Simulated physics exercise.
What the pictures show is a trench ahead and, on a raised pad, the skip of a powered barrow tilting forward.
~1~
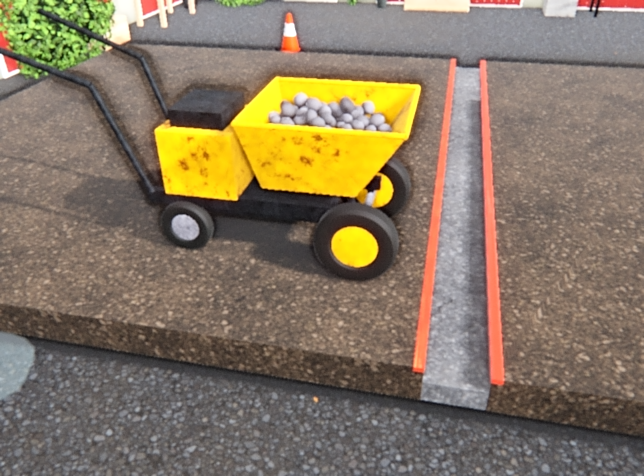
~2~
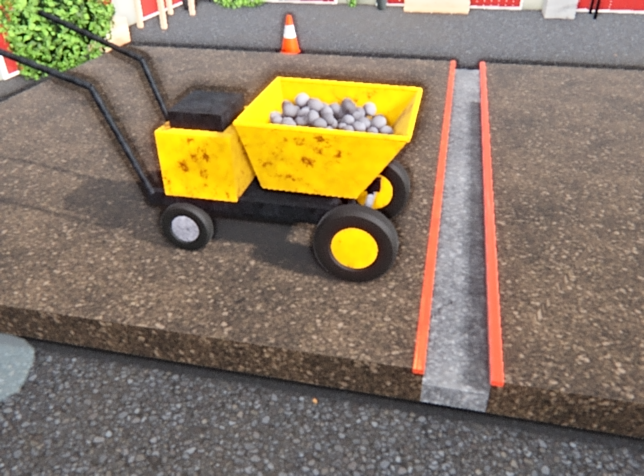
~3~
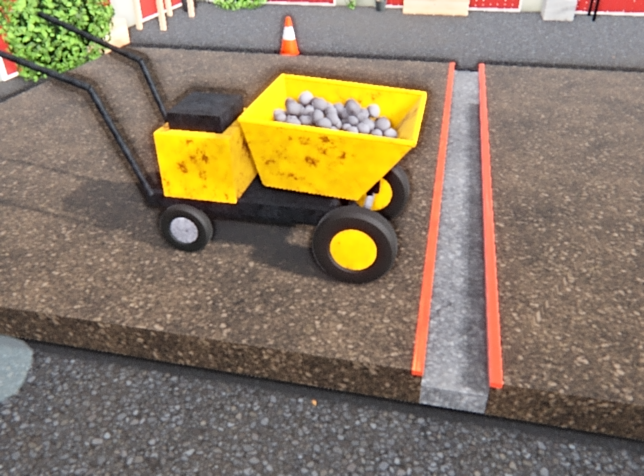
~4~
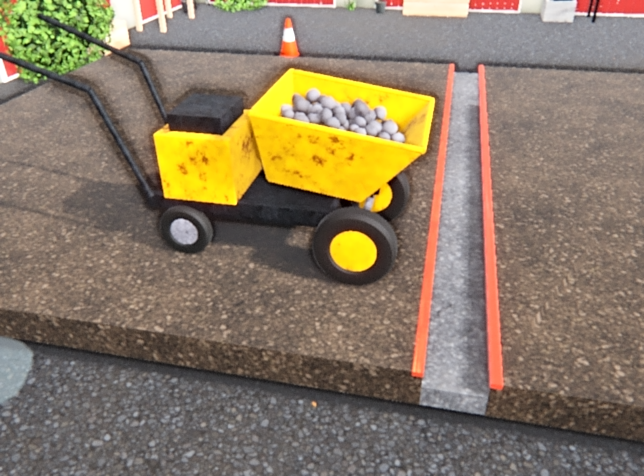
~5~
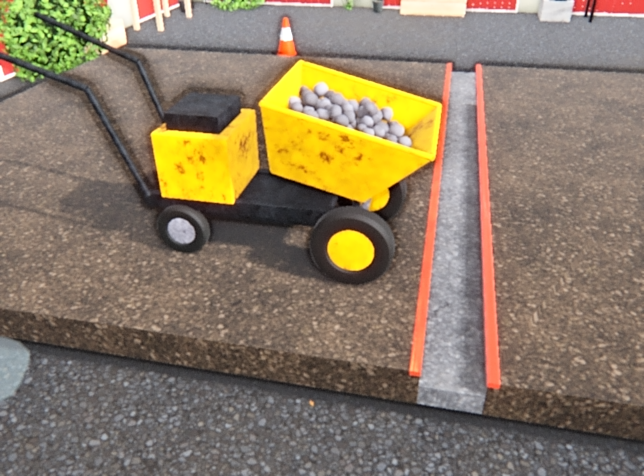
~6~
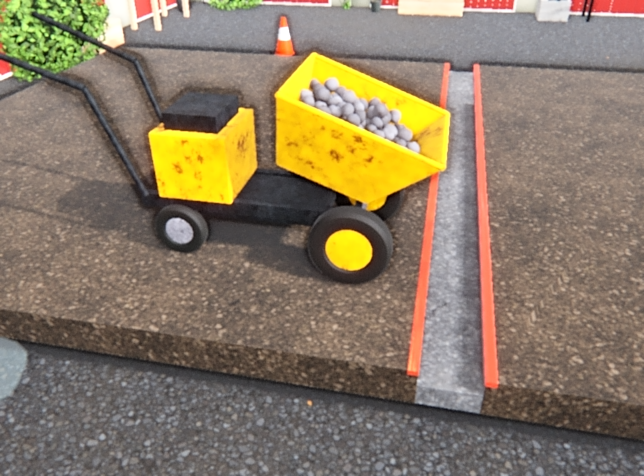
A yellow powered barrow with black handles, its skip heaped with round grey cobbles, stands on a raised brown pad, seen from above and to one side. To its right a narrow, shallow grey trench runs between two red edges, with an orange cone and green bush behind. The skip starts level and tilts gradually forward to the right, its lip lowering, while the wheels stay put.
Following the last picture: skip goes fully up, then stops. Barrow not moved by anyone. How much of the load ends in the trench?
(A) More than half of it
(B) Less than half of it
Answer: B.
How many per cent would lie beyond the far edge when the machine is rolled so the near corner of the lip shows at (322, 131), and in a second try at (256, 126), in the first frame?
Around 0 and 0 per cent respectively.
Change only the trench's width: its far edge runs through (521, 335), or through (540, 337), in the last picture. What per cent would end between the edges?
The first try comes to close to 60 per cent, the next to 70 per cent.
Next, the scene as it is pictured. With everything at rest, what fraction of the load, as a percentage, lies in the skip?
About 30 in a hundred.
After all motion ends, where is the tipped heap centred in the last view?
Around (513, 257), give or take.
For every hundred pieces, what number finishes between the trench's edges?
Roughly 10 percent.
Soon after the last picture, skip tipped steeply; all in the skip.
A little later, skip tipped right over; nearly all in the skip; a stray few in or heaped over the trench; a small part beyond it.
Later still, skip tipped right over; about half in the skip; a small part in or heaped over the trench; about half beyond it.
By the end, skip tipped right over; about a quarter in the skip; a small part in or heaped over the trench; about two thirds beyond it.
